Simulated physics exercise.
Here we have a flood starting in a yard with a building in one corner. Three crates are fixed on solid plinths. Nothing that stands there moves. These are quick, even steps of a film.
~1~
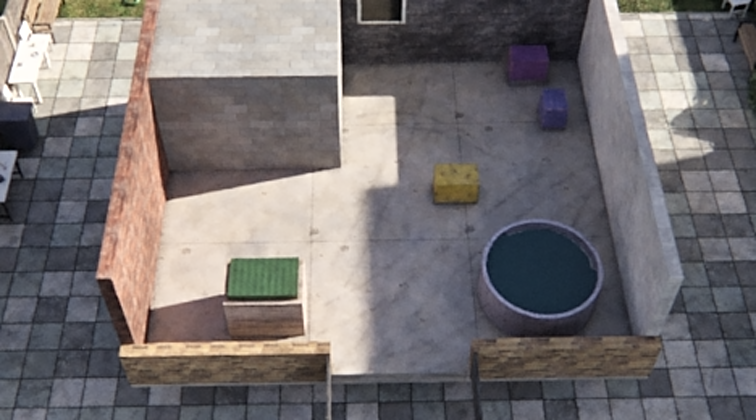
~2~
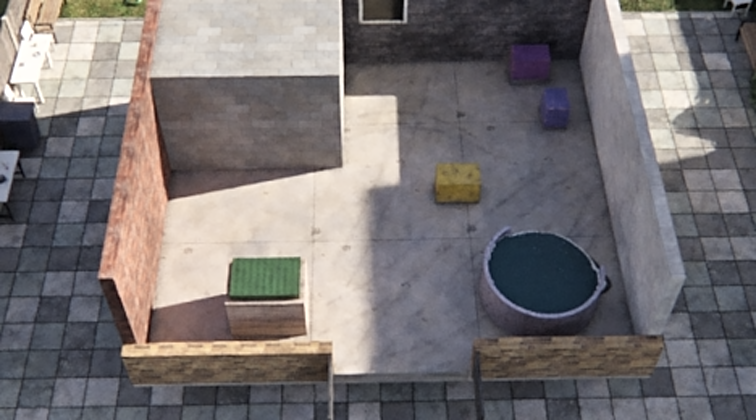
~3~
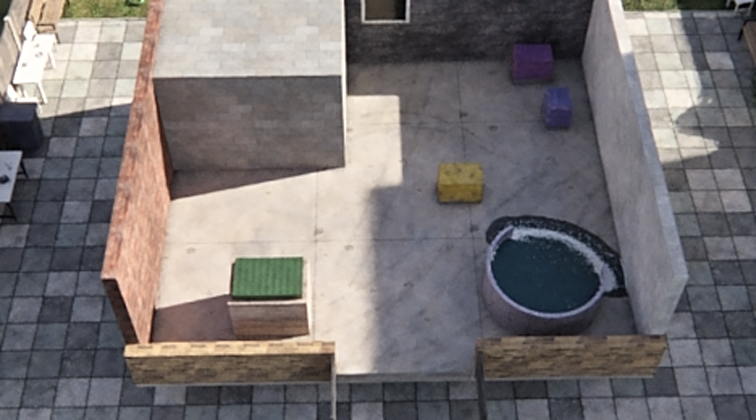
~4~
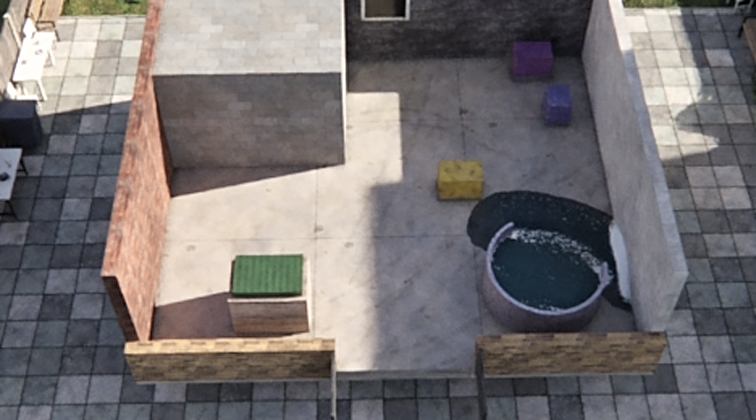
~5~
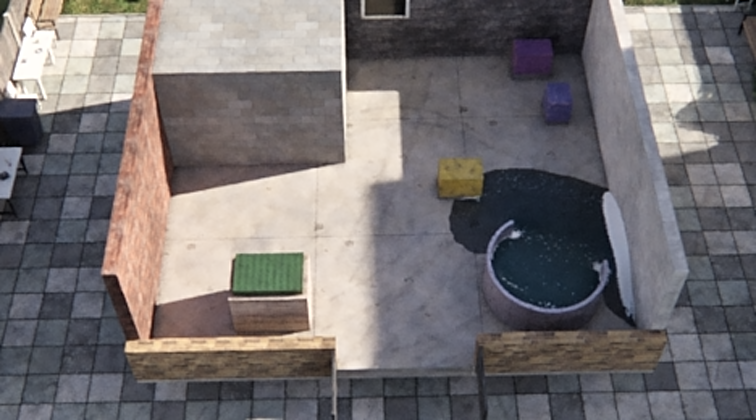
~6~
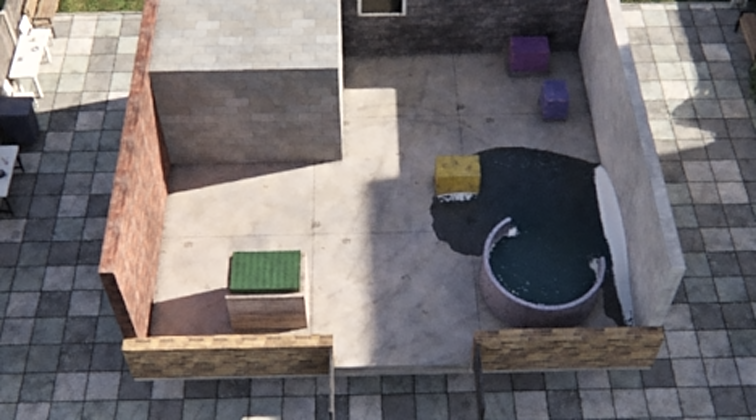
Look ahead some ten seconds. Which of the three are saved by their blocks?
The yellow crate gets wet; the blue crate gets wet; the purple crate gets wet.
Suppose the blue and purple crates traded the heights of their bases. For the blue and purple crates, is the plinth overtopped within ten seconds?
My reading: The blue crate takes water, the purple crate takes water.
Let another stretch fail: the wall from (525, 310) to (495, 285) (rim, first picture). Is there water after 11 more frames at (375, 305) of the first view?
Answer: Under water.
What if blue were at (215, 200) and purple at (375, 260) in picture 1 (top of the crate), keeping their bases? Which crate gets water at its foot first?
First comes the yellow one.
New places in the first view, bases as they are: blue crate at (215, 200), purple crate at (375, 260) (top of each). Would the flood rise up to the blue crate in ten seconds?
One by one: Blue keeps dry.
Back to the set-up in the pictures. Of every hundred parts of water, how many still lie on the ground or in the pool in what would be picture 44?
Some 100 per cent.
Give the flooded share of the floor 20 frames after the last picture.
Some 40 per cent.
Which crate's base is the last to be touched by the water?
I say the purple crate.
A moment on, water covers 30 % of the floor; the yellow crate water round its plinth, the blue crate water round its plinth, the purple crate water round its plinth.
Next, water covers 35 % of the floor; the yellow crate water round its plinth, the blue crate water round its plinth, the purple crate water round its plinth.
Then, water covers 40 % of the floor; the yellow crate water round its plinth, the blue crate water round its plinth, the purple crate water round its plinth.
Later, water covers 60 % of the floor; the yellow crate water round its plinth, the blue crate water round its plinth, the purple crate water round its plinth.
In the end, water covers 90 % of the floor; the yellow crate was topped, the blue crate was topped, the purple crate was topped.
